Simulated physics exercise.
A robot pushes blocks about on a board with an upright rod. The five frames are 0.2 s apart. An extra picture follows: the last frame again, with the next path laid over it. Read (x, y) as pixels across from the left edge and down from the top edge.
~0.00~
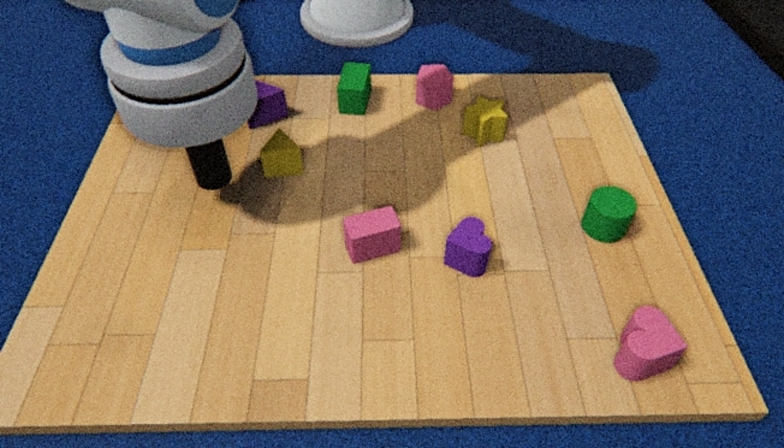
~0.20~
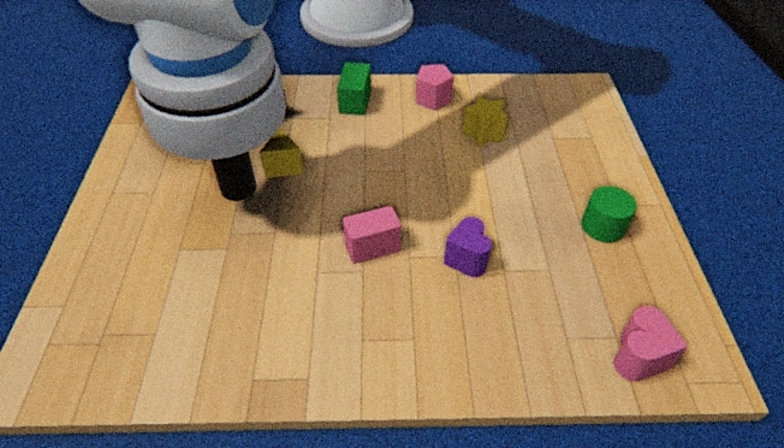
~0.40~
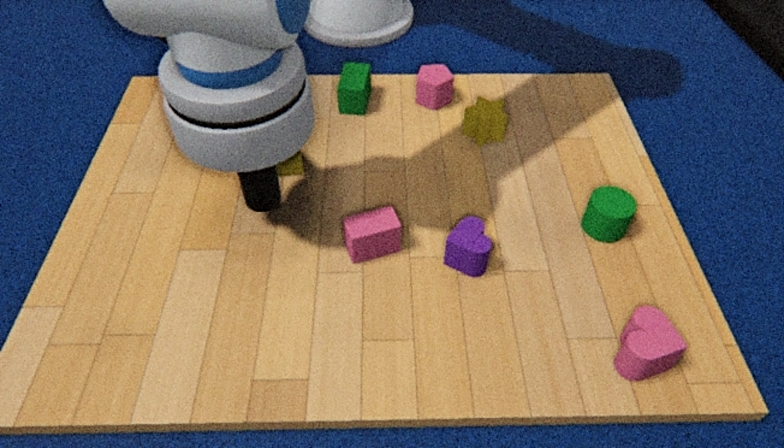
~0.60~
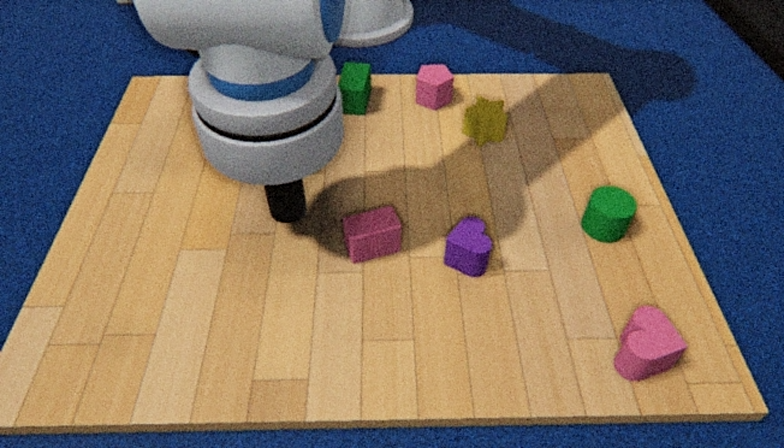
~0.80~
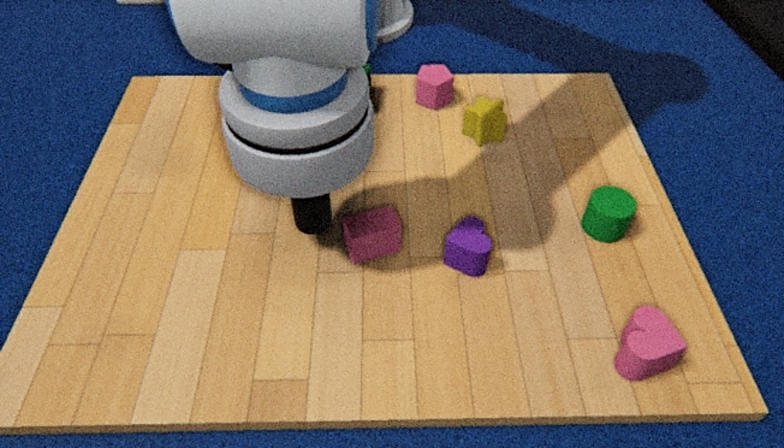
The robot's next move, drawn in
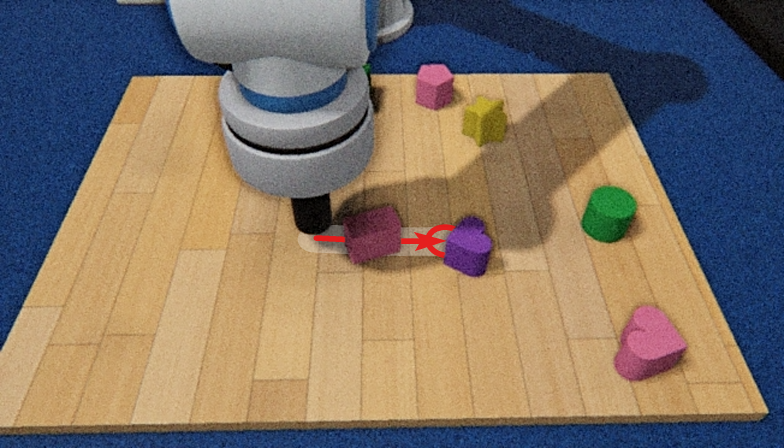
A robot arm moving its black rod right and slightly toward the viewer above a wooden board, the coloured blocks staying still.
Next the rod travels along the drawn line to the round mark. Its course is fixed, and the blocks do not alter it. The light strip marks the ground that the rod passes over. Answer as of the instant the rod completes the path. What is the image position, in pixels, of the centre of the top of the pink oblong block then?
It will likely be found at (487, 240).
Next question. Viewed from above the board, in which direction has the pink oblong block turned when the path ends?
Viewed from above: Clockwise.
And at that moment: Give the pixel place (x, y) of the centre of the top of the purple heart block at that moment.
Final place: (530, 257).
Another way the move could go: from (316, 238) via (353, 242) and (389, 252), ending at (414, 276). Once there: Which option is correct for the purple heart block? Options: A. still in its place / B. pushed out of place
It's B.
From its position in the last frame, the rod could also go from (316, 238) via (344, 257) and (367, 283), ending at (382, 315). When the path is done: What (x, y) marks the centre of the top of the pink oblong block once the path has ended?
Around (403, 233).
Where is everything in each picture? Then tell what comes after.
Tip of the rod at (215, 178), middles of tops, pink oblong block at (372, 221), purple heart block at (471, 235), in the first frame.
Rod at (239, 189), nothing pushed, in the second frame.
Rod at (264, 200), nothing pushed, in the third frame.
Rod at (288, 210), nothing pushed, in the fourth frame.
Rod at (314, 221), pink oblong block at (372, 221), purple heart block at (471, 235), in the fifth frame.
The line goes from (316, 238) to (446, 241).
The first path, step by step. One third of the way, rod at (359, 223); pink oblong block at (405, 226).
Two thirds of the way, rod at (404, 225); pink oblong block at (446, 235), turned 30° clockwise; purple heart block at (492, 241), turned 30° anticlockwise.
At the end, rod at (448, 224); pink oblong block at (487, 240), turned 50° clockwise; purple heart block at (530, 257).
